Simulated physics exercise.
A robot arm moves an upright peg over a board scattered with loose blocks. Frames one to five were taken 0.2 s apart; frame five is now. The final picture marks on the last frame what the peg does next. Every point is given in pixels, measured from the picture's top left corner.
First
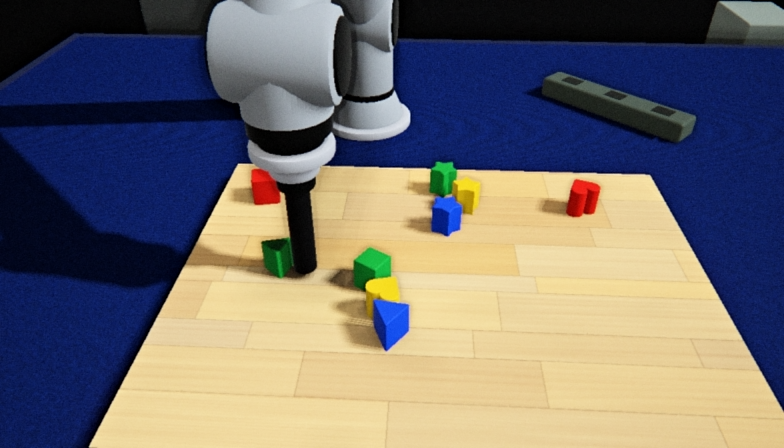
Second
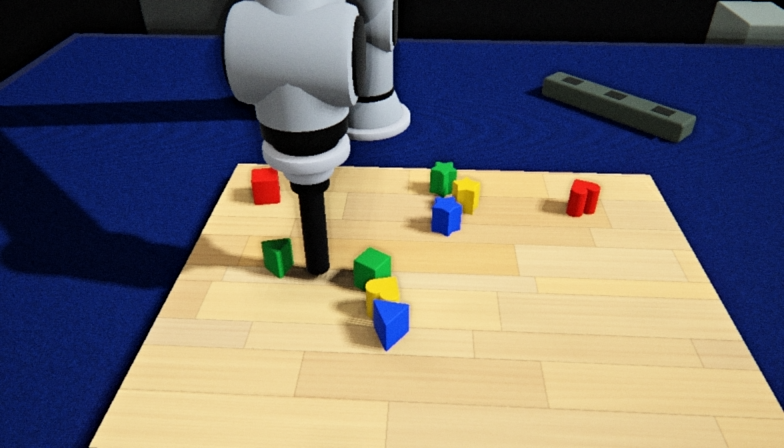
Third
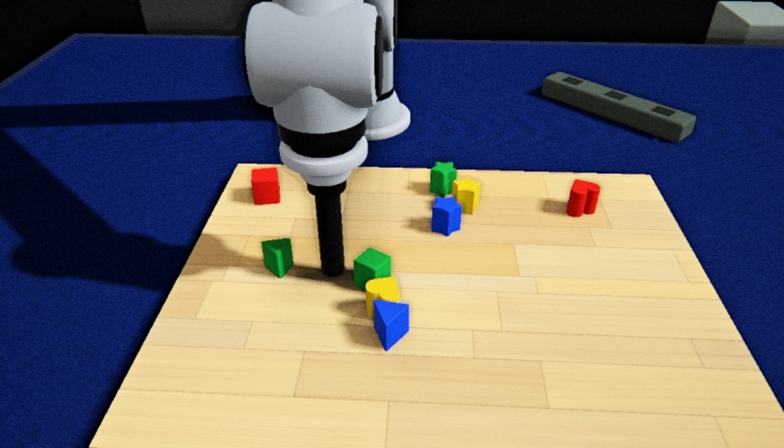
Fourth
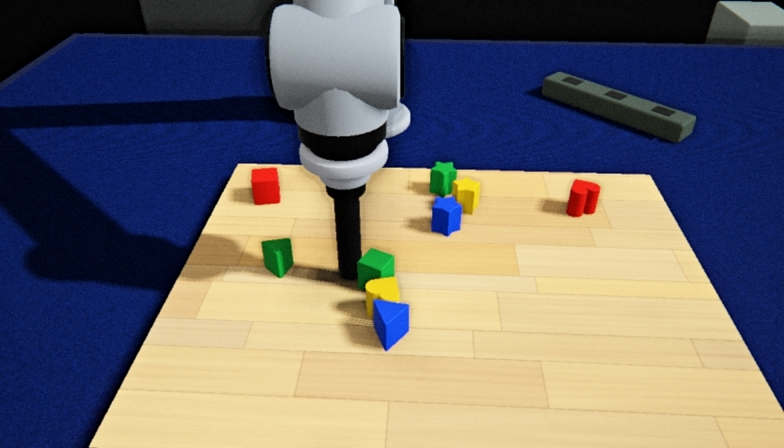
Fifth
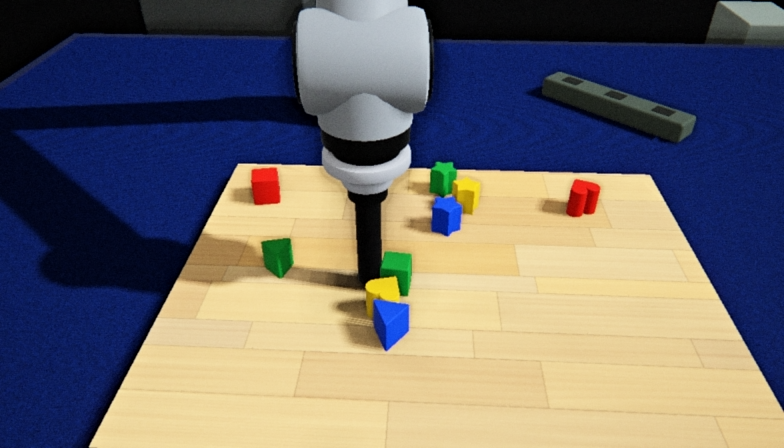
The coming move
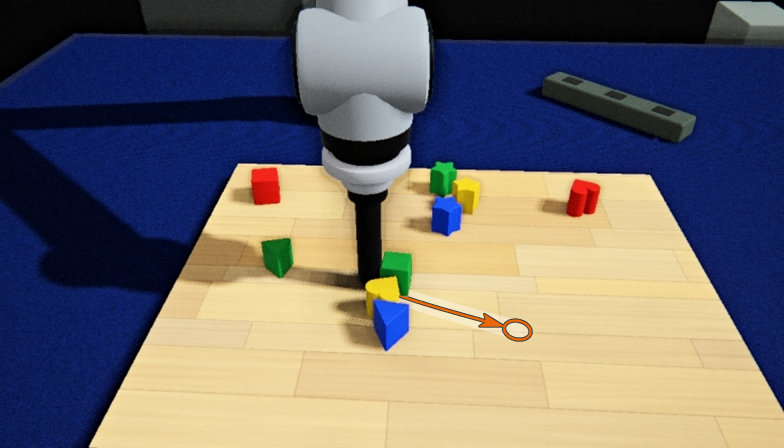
A robot arm slid its upright black peg rightward across a wooden board of scattered colored blocks, then pushed the green cube a short way right, while the other blocks stayed put.
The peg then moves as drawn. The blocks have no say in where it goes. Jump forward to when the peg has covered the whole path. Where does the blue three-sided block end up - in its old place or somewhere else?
By then it is still where it was.
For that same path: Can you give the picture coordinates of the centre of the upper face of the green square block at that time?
I think it will end close to (438, 262).
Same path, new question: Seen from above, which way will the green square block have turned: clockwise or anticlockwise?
Against the clock.
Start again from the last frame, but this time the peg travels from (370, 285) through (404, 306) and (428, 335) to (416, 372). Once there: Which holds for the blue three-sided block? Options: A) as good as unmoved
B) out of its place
(B)
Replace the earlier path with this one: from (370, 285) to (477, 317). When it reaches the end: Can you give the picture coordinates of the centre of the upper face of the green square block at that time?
Around (444, 261).
The line goes from (370, 285) over (416, 301) and (465, 315) to (517, 330).
What follows on the original path. One third of the way, peg (416, 294); green square block (435, 262), turned 60° anticlockwise.
Two thirds of the way, peg (466, 308); green square block (438, 262), turned 70° anticlockwise.
At the end, peg (519, 323); blue three-sided block unmoved; green square block (438, 262), turned 70° anticlockwise.
